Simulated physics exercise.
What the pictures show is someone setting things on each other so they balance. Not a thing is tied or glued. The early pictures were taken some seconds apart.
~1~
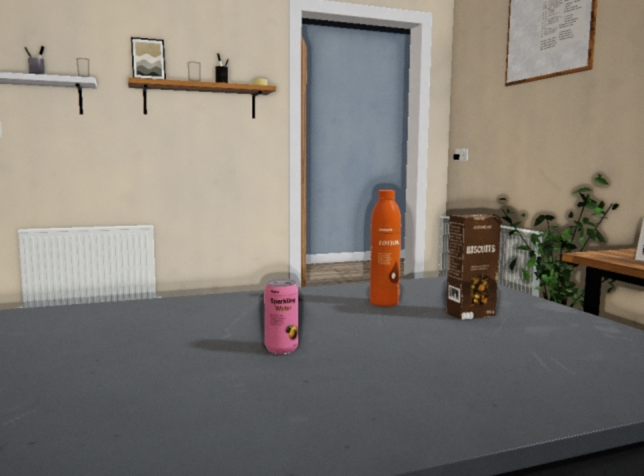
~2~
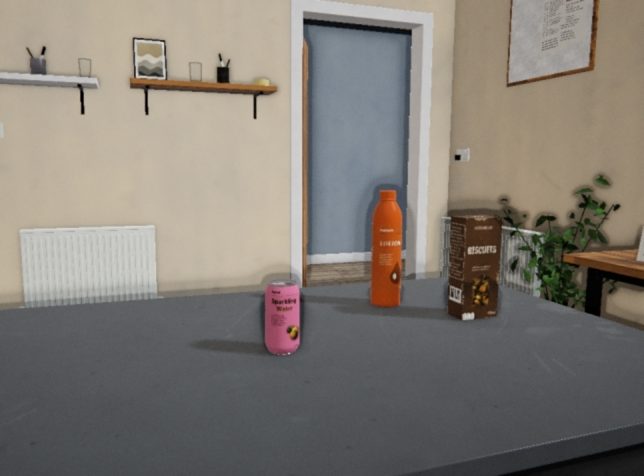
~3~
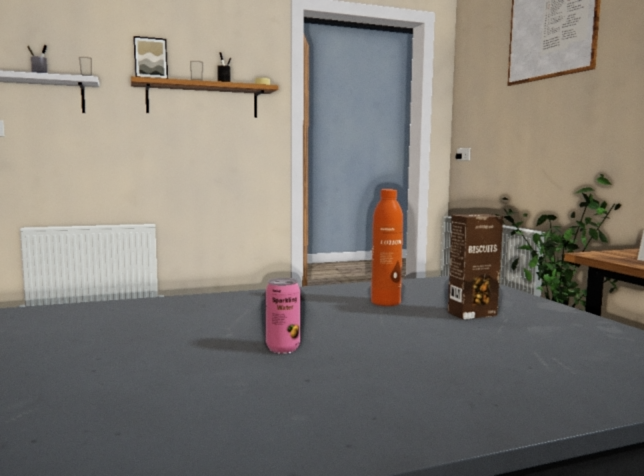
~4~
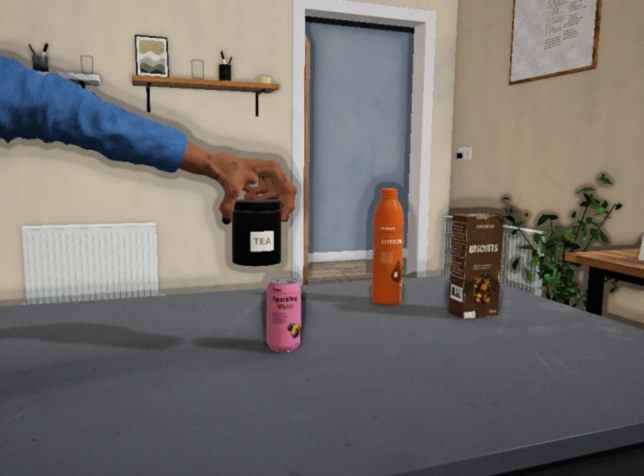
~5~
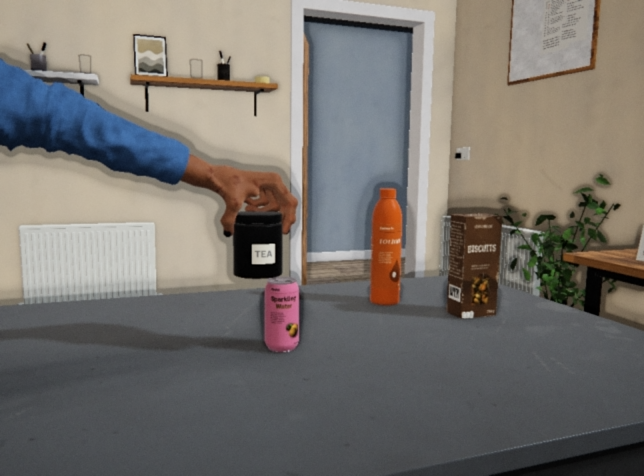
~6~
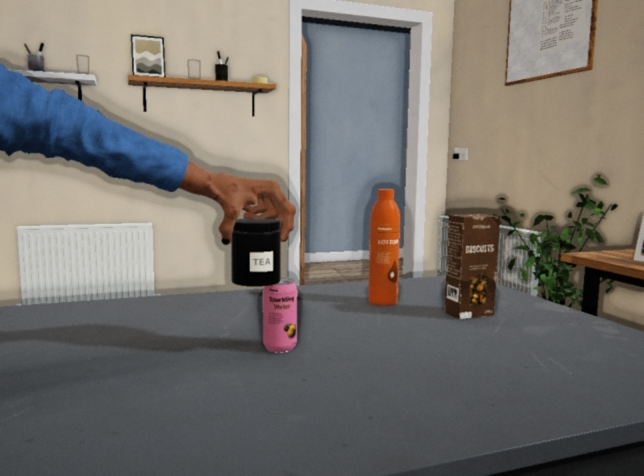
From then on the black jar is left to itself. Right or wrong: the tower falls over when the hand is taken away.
Right.
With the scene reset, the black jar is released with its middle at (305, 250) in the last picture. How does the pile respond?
It collapses.
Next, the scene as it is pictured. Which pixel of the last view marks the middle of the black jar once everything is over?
Around (199, 333).
Then, 0.36 s after the last picture, black jar now fallen.
Then, 0.72 s after the last picture, nothing new.
At rest, fallen, black jar; the other 3 in place. Seen from the same camera at the end, black jar near (199, 334). The pile comes apart.
